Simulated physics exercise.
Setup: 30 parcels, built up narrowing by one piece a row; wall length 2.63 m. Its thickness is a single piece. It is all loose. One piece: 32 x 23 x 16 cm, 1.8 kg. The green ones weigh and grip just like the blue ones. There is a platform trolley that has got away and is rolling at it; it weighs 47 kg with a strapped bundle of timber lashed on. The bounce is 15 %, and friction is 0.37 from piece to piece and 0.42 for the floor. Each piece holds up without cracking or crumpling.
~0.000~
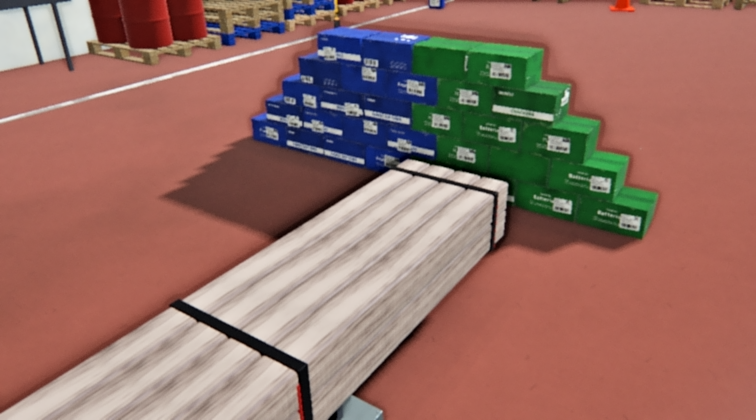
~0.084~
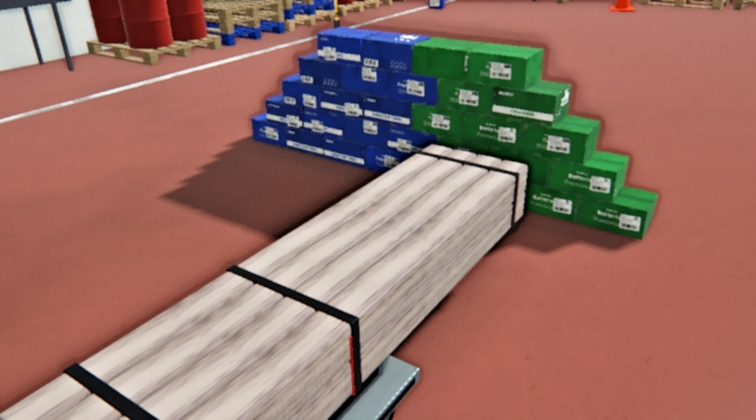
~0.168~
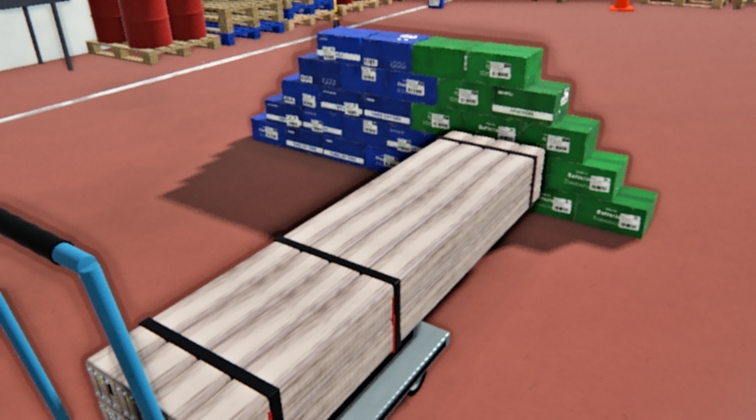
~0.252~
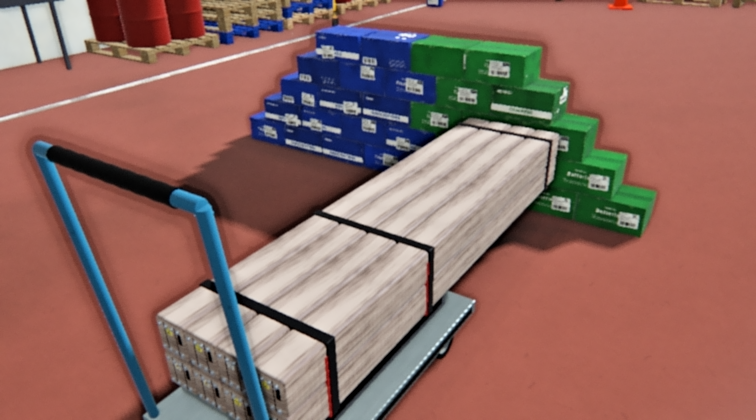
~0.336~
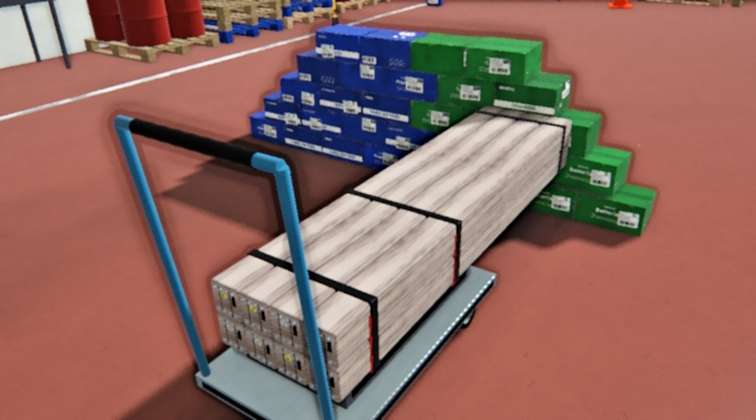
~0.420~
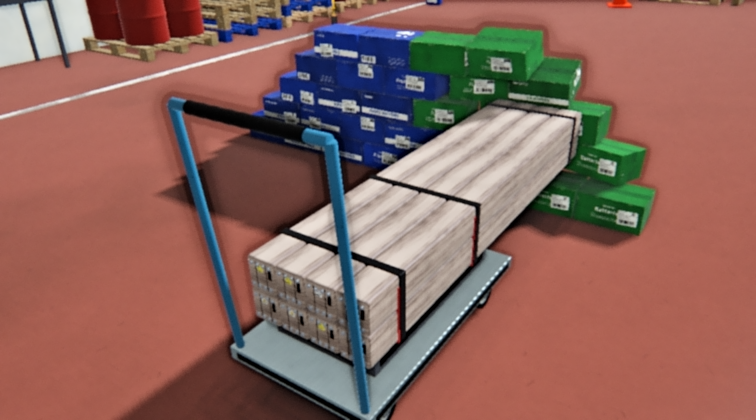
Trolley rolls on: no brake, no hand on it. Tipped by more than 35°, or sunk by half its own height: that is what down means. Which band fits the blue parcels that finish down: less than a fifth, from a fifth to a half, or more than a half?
Less than a fifth.
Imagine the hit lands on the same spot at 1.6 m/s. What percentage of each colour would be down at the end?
Share down, in per cent: Blue 10, green 70.
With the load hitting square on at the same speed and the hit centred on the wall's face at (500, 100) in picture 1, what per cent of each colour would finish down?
Blue 10, green 70 per cent.
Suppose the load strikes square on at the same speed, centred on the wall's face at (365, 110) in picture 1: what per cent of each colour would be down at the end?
In that case blue 70, green 30 per cent.
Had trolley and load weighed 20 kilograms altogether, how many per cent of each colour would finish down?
The split would be blue 10, then green 70 per cent.
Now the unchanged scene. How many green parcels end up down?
For green, the number down is 10.
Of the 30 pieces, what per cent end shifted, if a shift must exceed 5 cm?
The shifted ones make up 50 per cent.
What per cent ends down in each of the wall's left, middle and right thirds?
Left third 0 per cent, middle 50 per cent, right 70 per cent.
By 0.82 s, load 84 cm past the wall's line, still rolling; none of the 16 blue parcels down (7 of 30 in all colours); top blue parcel tilted 20°; top green parcel tilted 21°.
By 1.34 s, load 1.47 m past the wall's line, still rolling; 2 of the 16 blue parcels down (12 of 30 in all colours); top blue parcel on its side; top green parcel tilted 10°, 46 cm lower.
When it is over (2.8 s), load 2.06 m past the wall's line, stopped; 2 of the 16 blue parcels down (12 of 30 in all colours); top blue parcel upside down; top green parcel upside down. That is 12 per cent. In pixels of the last frame, middles, top blue parcel near (344, 114), top green parcel near (468, 84).
